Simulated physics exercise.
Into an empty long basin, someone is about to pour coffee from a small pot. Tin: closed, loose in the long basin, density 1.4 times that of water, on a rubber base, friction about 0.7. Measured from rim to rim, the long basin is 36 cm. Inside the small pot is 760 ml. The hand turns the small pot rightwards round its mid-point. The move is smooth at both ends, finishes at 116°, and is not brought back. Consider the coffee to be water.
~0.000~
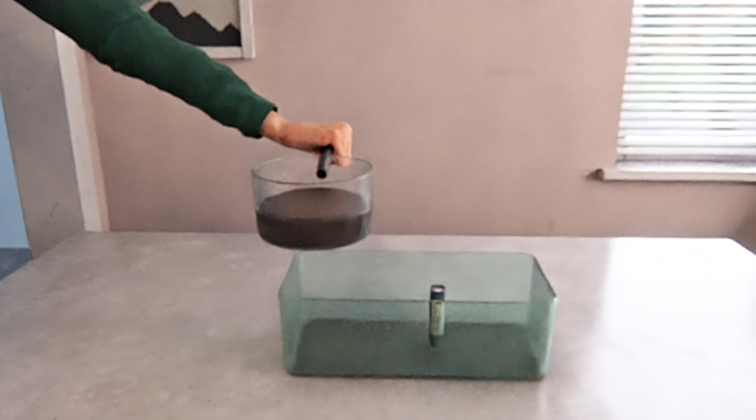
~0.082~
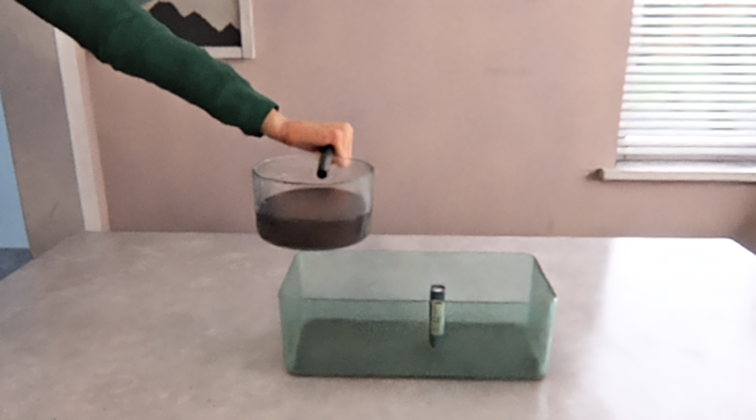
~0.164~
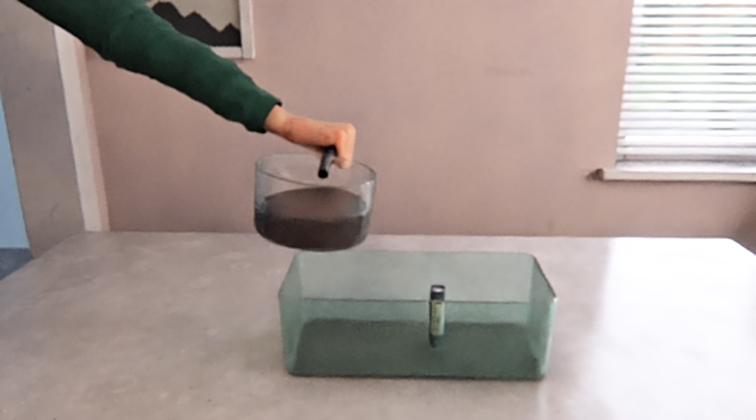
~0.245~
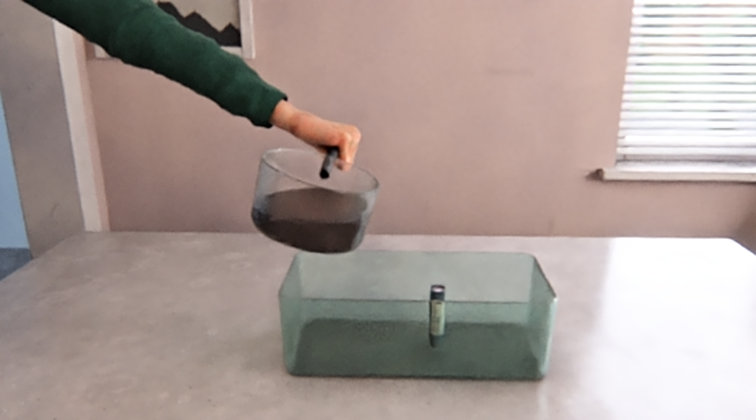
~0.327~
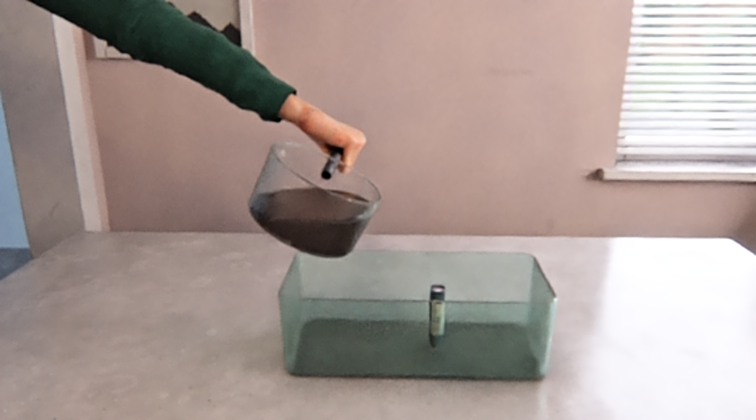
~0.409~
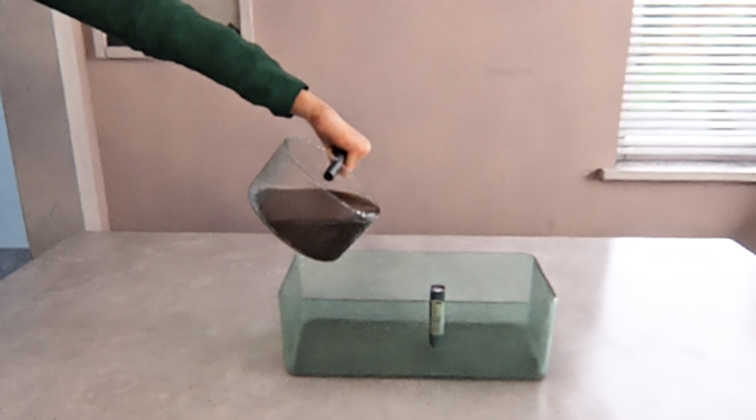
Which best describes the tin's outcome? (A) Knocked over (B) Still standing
Answer: B.
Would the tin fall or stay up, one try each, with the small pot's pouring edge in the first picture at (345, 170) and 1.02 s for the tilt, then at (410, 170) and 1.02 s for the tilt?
The tin stays vertical the first time and overturns the second time.
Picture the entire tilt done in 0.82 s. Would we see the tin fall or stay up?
Outcome - the tin stays erect.
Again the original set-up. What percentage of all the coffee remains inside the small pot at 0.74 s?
Around 36 in a hundred.
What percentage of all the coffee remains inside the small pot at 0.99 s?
5 %.
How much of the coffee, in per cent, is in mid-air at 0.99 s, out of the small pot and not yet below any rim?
In-air share: About 3 %.
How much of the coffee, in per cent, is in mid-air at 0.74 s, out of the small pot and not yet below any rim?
Roughly 16 percent.
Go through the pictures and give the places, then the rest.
Tilt 0°; pouring edge (373, 170); surface from (260, 201) to (371, 202); the long basin's rim runs from (289, 273) to (545, 277); the tin's top is at (438, 291), in the first picture.
Tilt 2°; pouring edge (374, 172); surface from (260, 201) to (370, 203), in the second picture.
Tilt 7°; pouring edge (376, 178); surface from (259, 200) to (370, 203), in the third picture.
Tilt 16°; pouring edge (379, 187); surface from (257, 199) to (371, 205), in the fourth picture.
Tilt 27°; pouring edge (380, 200); surface from (254, 197) to (373, 205), in the fifth picture.
Tilt 40°; pouring edge (379, 214); surface from (259, 192) to (380, 207), in the sixth picture.
By 0.74 s the tilt is 96° and 36 per cent is still to pour; the tin stands where it began.
By 0.99 s the tilt is 116° and 5 per cent is still to pour; the tin stands where it began.
By 1.24 s the tilt is 116° and 0 per cent is still to pour; the tin stands where it began.
By 1.52 s the tilt is 116° and 0 per cent is still to pour; the tin stands where it began.
At rest the tin stands where it began.
